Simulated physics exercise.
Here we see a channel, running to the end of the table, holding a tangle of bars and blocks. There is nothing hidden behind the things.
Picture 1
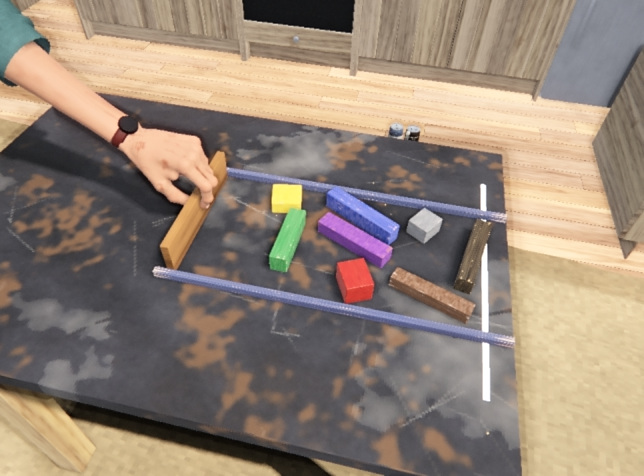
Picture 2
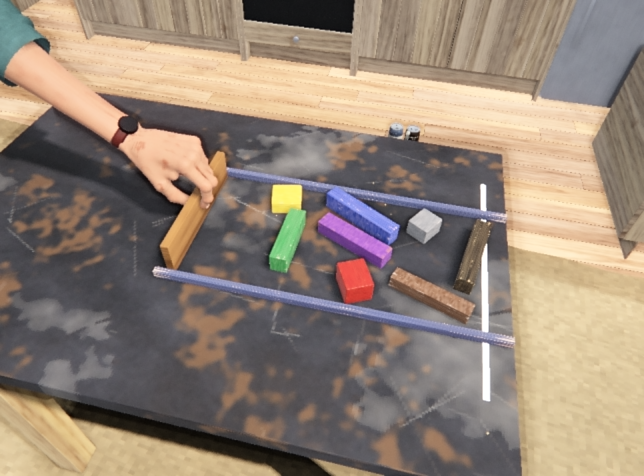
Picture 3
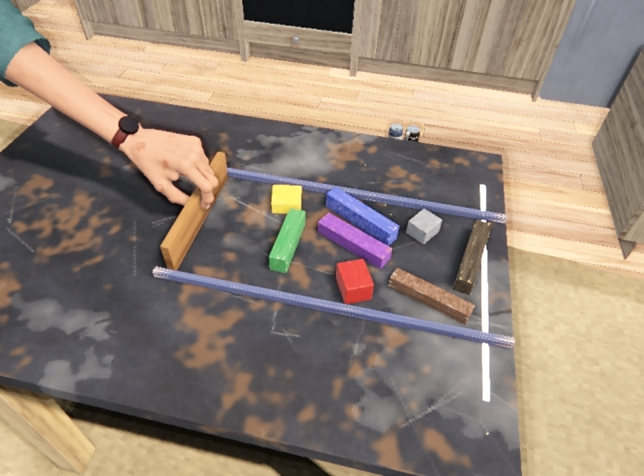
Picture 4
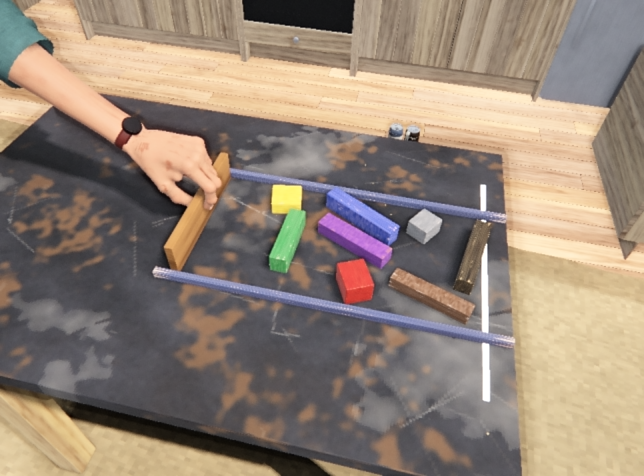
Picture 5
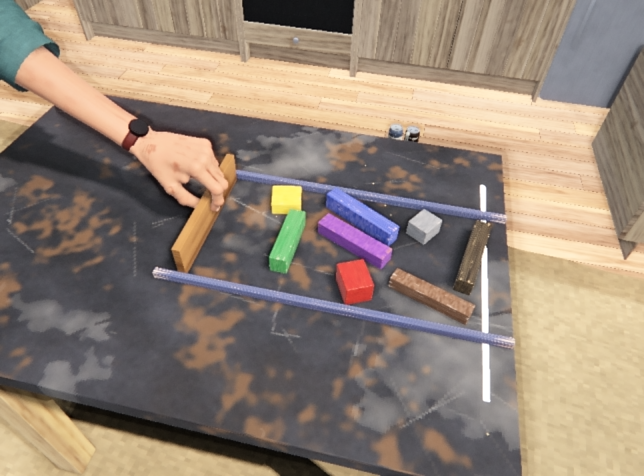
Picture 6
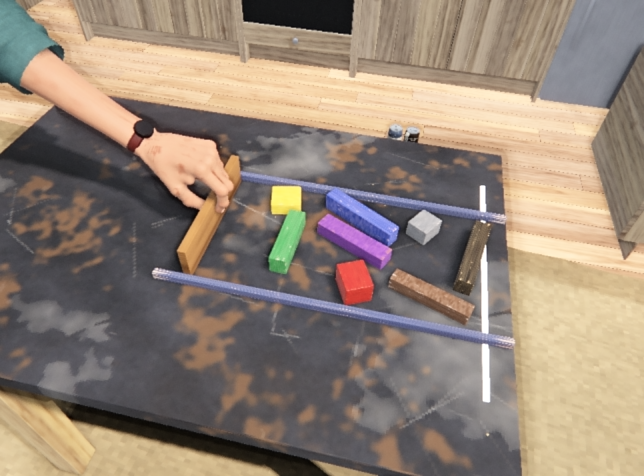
On a dark mottled tabletop, a hand slides a wooden board slightly right between two rails, the coloured blocks ahead staying still.
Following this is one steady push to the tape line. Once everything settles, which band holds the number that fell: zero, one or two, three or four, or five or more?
A lot - five plus.
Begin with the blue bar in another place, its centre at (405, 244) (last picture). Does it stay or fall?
I reckon from there it drops down.
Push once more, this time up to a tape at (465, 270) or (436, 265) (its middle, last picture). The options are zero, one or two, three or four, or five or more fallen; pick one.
Taking the two tapes in that order, the answers are either three or four and one or two.
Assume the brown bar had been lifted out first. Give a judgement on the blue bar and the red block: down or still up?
Final state: Blue bar off, red block in place.
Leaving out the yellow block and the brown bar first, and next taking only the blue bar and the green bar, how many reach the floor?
4, then 3.
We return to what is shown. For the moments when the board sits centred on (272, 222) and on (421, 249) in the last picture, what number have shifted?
Counts: 1, 8.
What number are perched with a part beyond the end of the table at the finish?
The tally is 2.
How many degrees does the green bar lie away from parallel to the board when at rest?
Roughly 0°.
Soon after, none off yet; black bar at rest near (473, 256); brown bar at rest near (430, 296); grey block at rest near (424, 227).
After that, none off yet; black bar at rest near (473, 256); brown bar displaced a little near (455, 315); grey block displaced about its own width near (442, 227).
And then, none off yet; black bar tilting a little near (521, 268); brown bar displaced about its own width near (524, 334); grey block displaced well along near (502, 228).
In the end, the number that fall off is five or more; gone, purple bar, blue bar, grey block, brown bar and black bar.
